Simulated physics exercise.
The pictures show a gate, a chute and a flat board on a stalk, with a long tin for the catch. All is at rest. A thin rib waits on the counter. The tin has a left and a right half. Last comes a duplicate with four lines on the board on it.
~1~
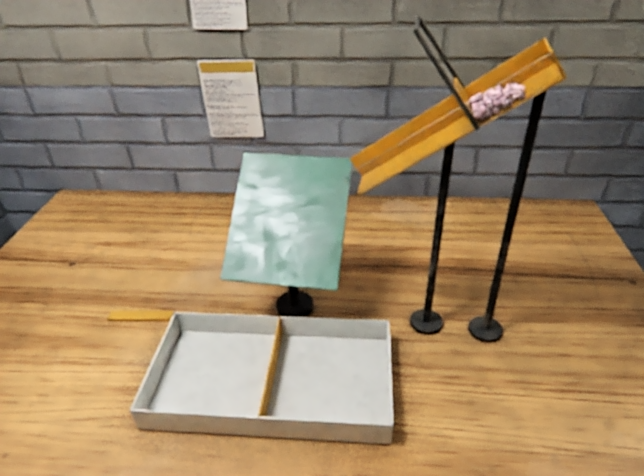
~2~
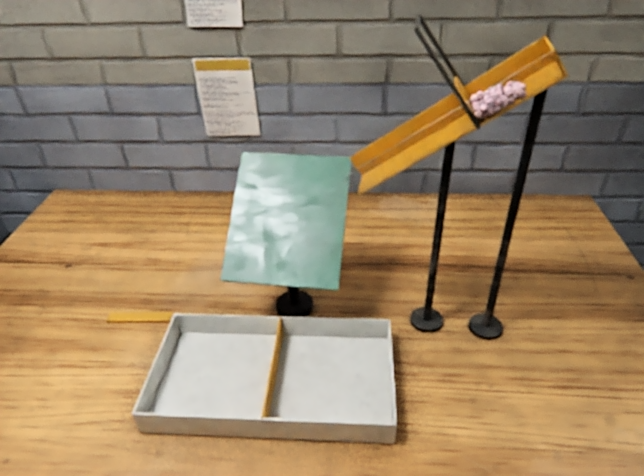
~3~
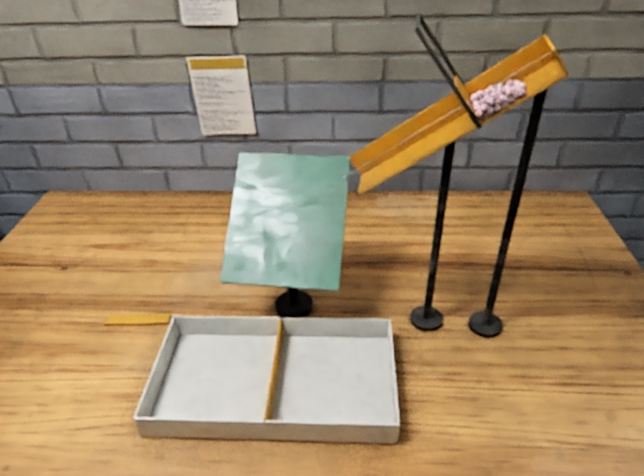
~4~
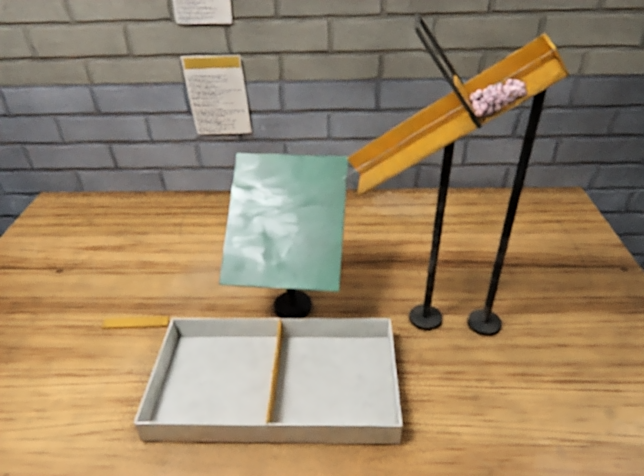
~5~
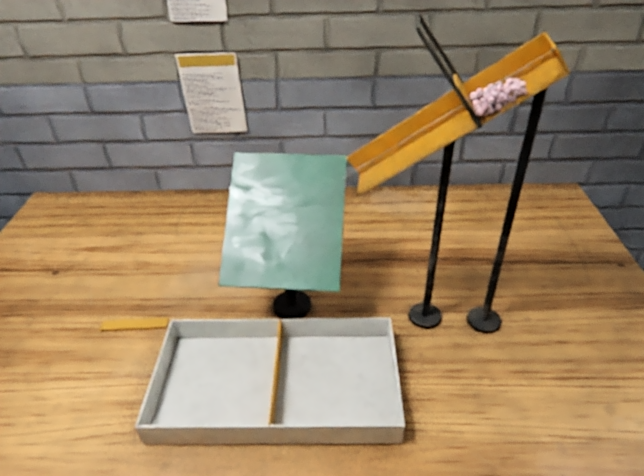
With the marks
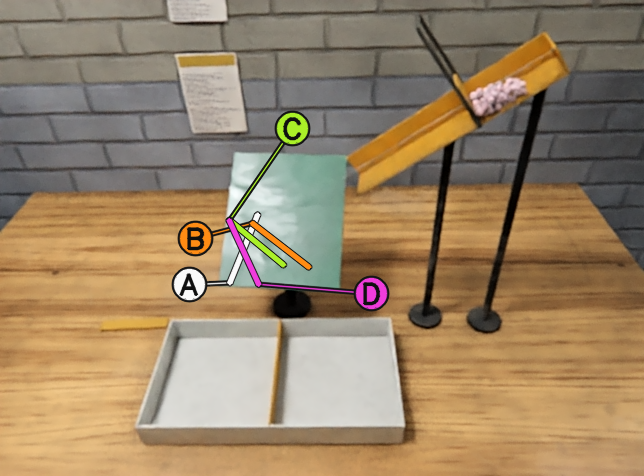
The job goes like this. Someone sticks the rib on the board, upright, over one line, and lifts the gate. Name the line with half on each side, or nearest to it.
D is best.
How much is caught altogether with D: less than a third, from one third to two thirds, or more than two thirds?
Line D gives more than two thirds.
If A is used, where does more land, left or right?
More lands on the left.
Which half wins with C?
More lands on the right.
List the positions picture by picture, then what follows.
Load behind the gate at (492, 98), sugar pearls; lip of the chute at (360, 186), sloping fairly steeply, in the first frame.
Middle of the board at (287, 217), tilted fairly steeply; middle of its low edge at (278, 285); of its high edge at (296, 154), in the second frame.
Front corners of the tin at (134, 418) and (399, 425); front end of its middle wall at (264, 421); gate still shut at (459, 88), in the third frame.
Middle of the load at (493, 95); lip at (359, 186), in the fourth frame.
Middle of the load at (493, 94); lip at (359, 185), in the fifth frame.
On the marked copy, line A from (257, 214) to (229, 282); line B from (252, 223) to (308, 267); line C from (229, 220) to (283, 264); line D from (229, 220) to (258, 284).
With A, of what is caught, nearly all in the left half, a stray few in the right.
With B, of what is caught, about a quarter in the left half, most in the right.
With C, of what is caught, a small part in the left half, most in the right.
With D, of what is caught, about half in the left half, about half in the right.
